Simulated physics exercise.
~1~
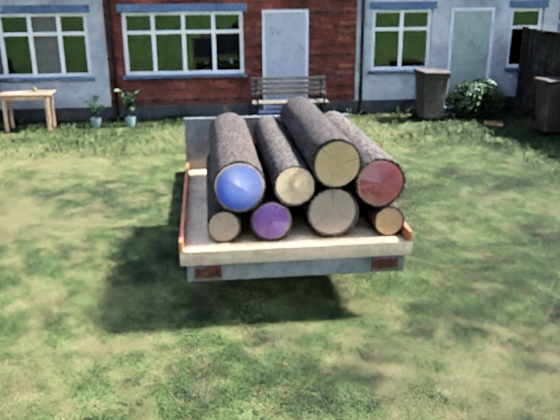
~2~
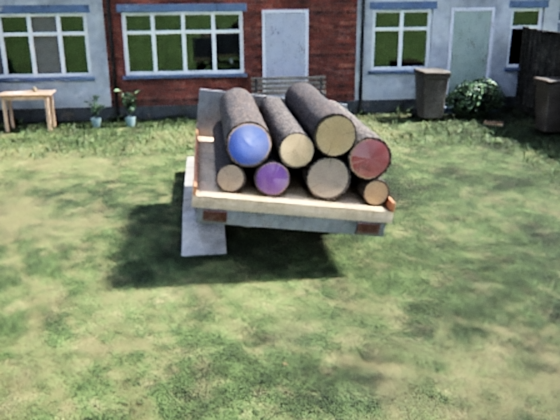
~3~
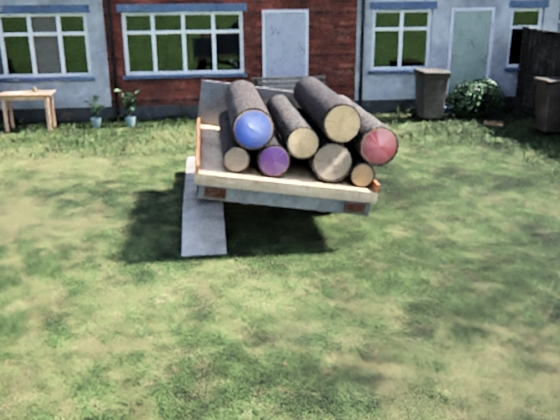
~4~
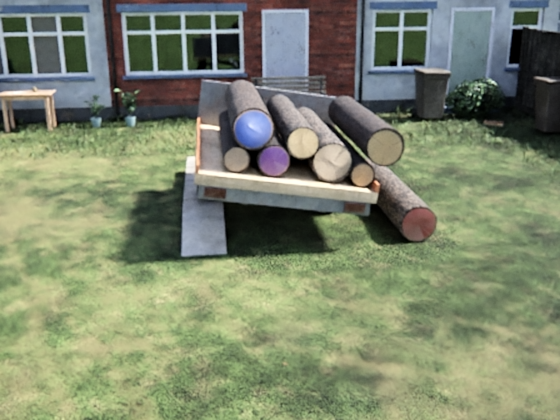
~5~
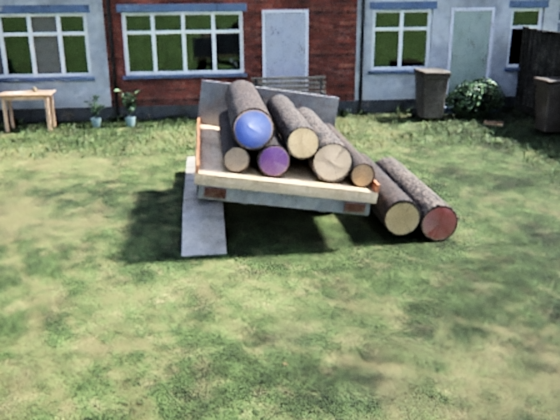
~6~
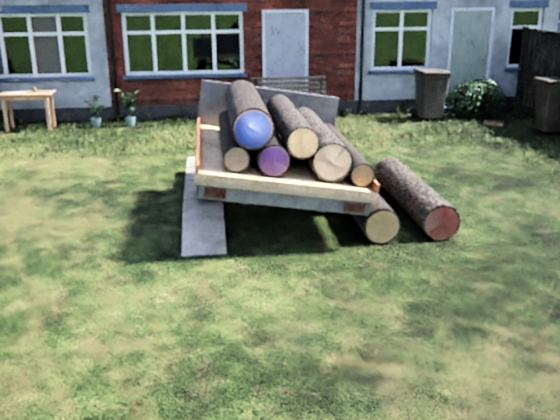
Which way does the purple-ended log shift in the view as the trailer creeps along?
It moves up in the view, carried along on the trailer as it creeps towards the houses.
